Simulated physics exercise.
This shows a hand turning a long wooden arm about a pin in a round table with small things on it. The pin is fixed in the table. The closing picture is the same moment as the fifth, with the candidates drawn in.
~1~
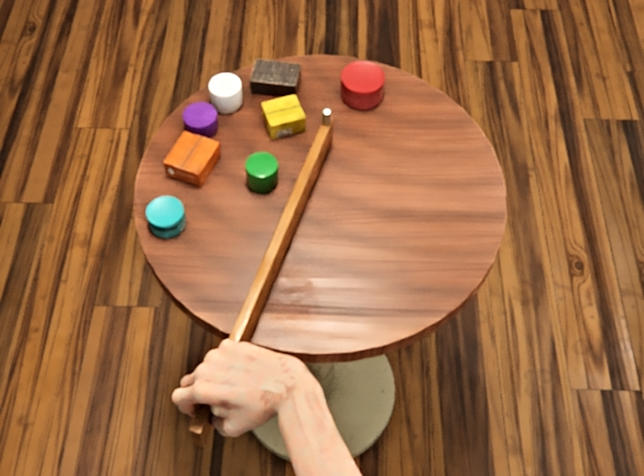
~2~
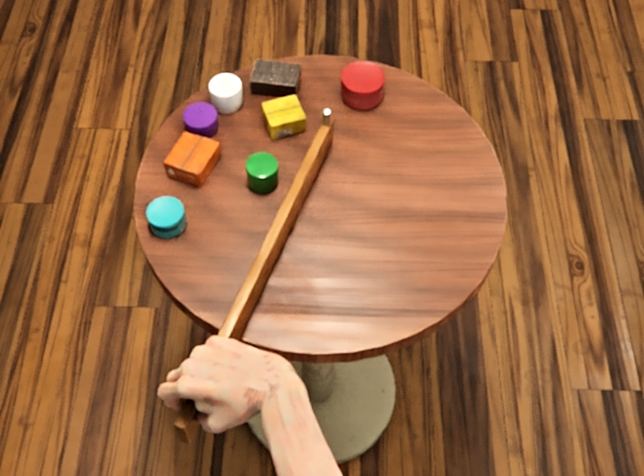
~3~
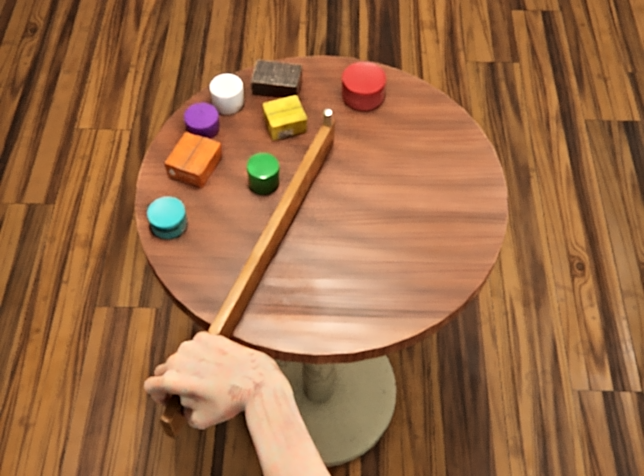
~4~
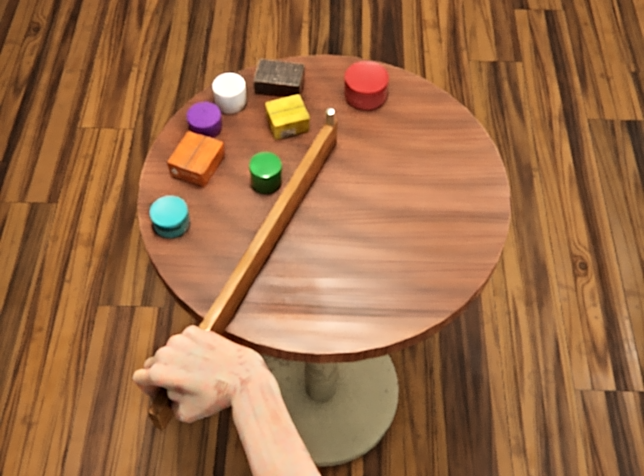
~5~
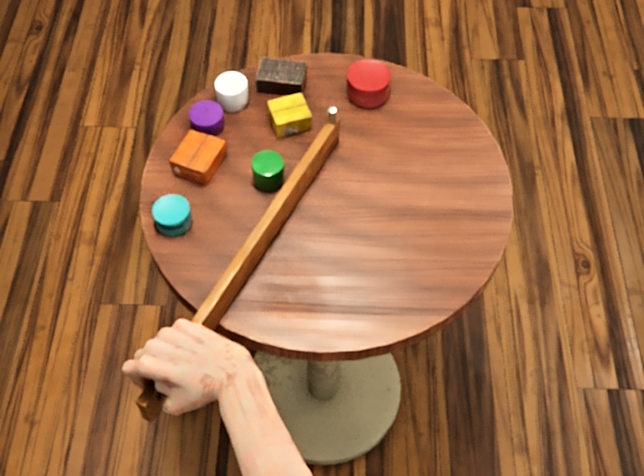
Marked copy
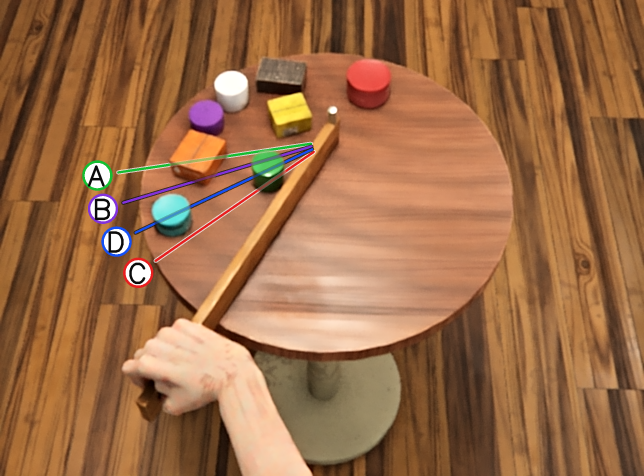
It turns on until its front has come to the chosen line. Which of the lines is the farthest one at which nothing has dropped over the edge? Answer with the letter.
It can go as far as B.
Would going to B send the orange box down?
No.
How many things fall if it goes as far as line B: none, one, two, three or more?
The count is none.
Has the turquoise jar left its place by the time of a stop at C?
No.
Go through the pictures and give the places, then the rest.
In the first picture, green pot (262, 173); red tub (362, 86); black block (276, 79).
In the second picture, arm (286, 207); orange box (193, 159).
In the third picture, arm (282, 206); white tin (227, 94).
In the fourth picture, arm (280, 204); yellow box (287, 118).
In the fifth picture, arm (278, 201); red tub (368, 84); black block (282, 77); orange box (199, 158).
On the copy, A at (216, 158); B at (220, 174); C at (239, 204); D at (227, 189).
On B. First, arm (253, 186); green pot (264, 168); turquoise jar (173, 216).
Then, arm (234, 166); turquoise jar (158, 198); green pot (251, 155).
Finally, arm (227, 153); turquoise jar (145, 174); orange box (196, 150); nothing has fallen.
By contrast, A drops the turquoise jar; C is safe but short; D is safe but short.
